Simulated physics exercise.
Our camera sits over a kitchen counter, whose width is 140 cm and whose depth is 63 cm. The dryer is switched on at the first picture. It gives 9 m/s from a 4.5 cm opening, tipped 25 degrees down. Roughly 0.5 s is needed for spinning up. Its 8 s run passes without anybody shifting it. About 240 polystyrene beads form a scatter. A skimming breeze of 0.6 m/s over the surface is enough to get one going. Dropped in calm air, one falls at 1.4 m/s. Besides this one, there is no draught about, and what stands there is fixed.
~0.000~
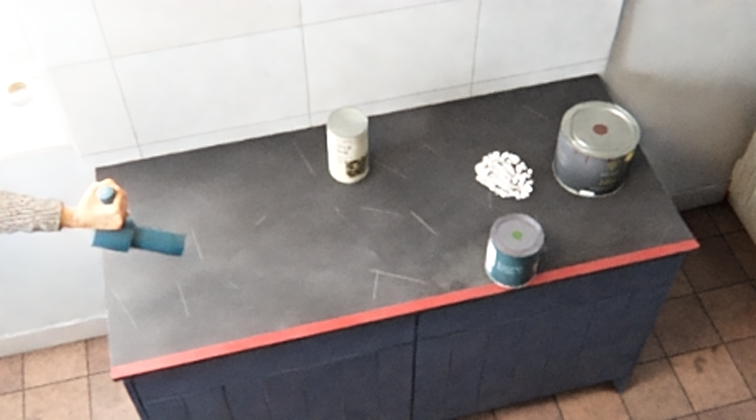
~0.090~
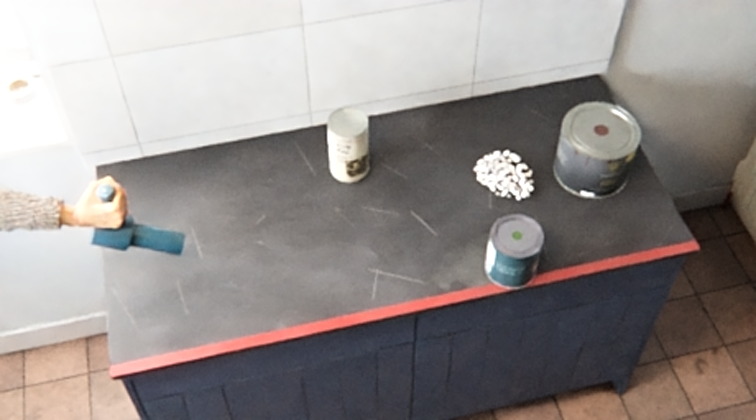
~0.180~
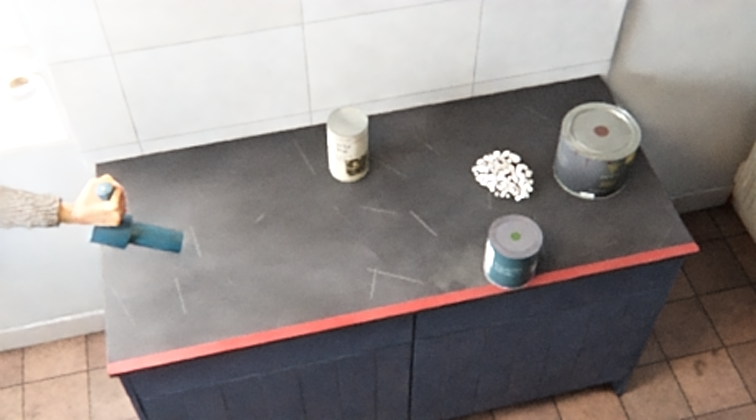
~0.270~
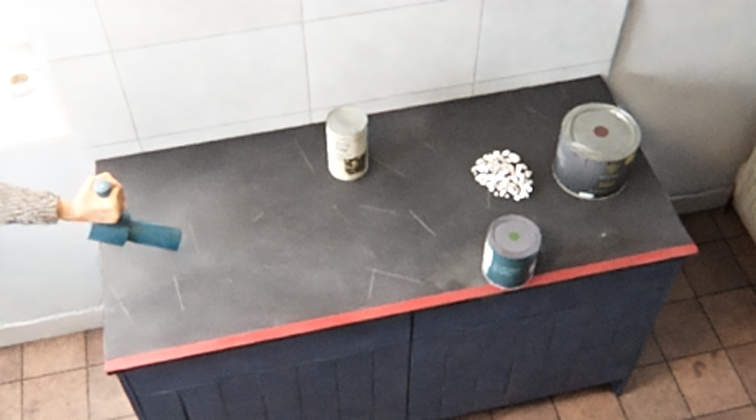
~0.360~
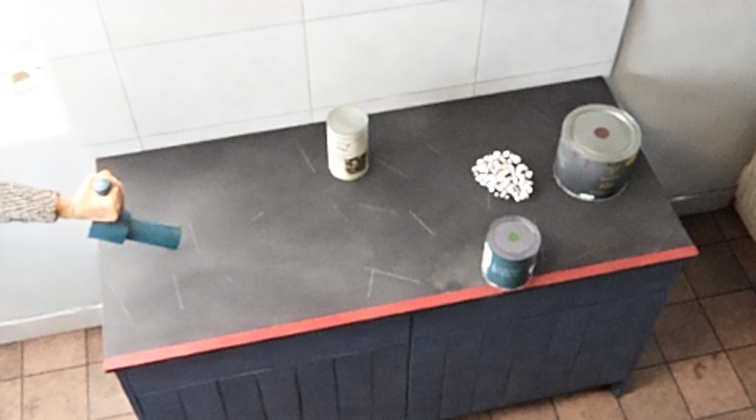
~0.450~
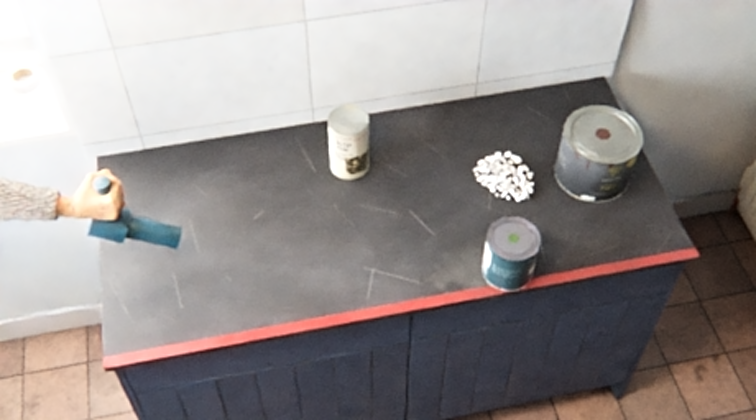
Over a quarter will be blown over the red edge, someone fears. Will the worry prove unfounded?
Yes, it does not happen.
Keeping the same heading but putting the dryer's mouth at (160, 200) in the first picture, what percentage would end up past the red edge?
Then about 0 %.
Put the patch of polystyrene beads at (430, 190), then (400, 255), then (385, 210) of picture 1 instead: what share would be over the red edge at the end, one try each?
In turn: 0 per cent, 40 per cent, 0 per cent.
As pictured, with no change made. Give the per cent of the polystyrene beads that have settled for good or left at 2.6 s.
Some 80 per cent.
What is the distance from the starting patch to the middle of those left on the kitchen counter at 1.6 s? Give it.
Roughly 25 centimetres.
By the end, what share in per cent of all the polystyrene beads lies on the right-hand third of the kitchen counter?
3 %.
After 1.6 s, 0 % are over the red edge; the middle of those still in play is near (596, 132); 3 % have settled or left.
After 2.6 s, 0 % are over the red edge; 82 % have settled or left.
After 4.4 s, 0 % are over the red edge; 92 % have settled or left.
After 8.0 s, at the end, 0 % are over the red edge.
